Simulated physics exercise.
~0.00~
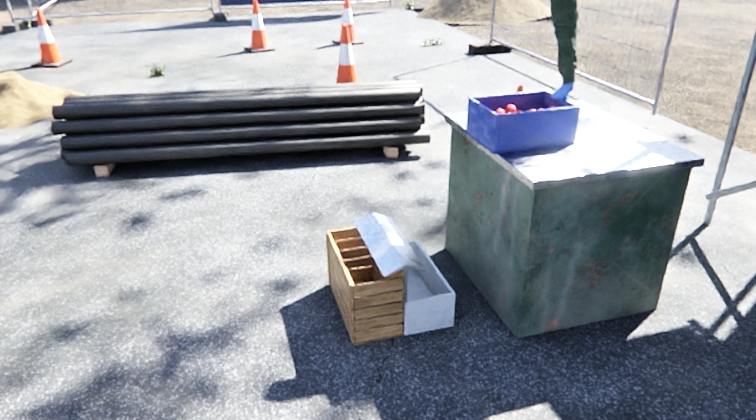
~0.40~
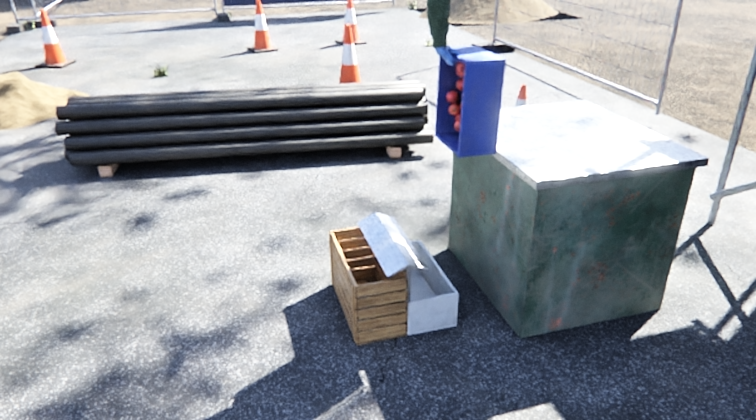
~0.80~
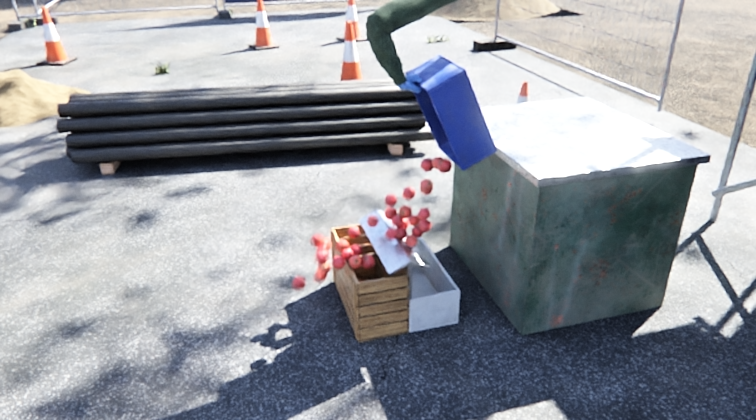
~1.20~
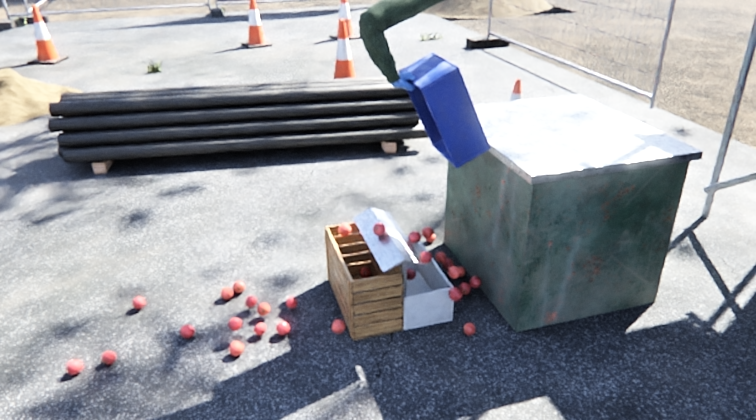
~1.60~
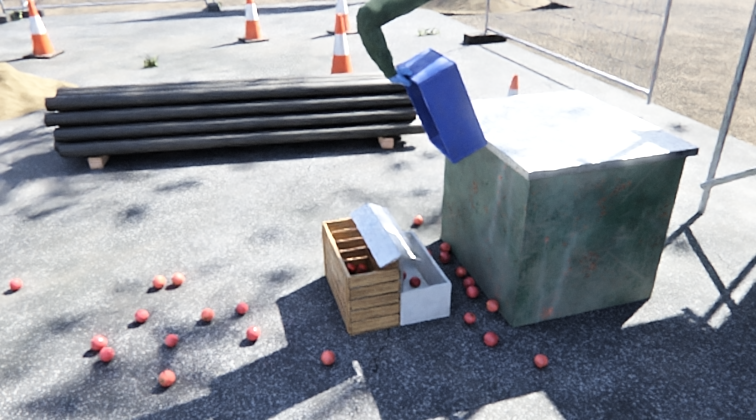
Blue crate tipping off a bench, spilling red tomatoes over white and wooden bins, a few landing inside and many scattering on the ground.
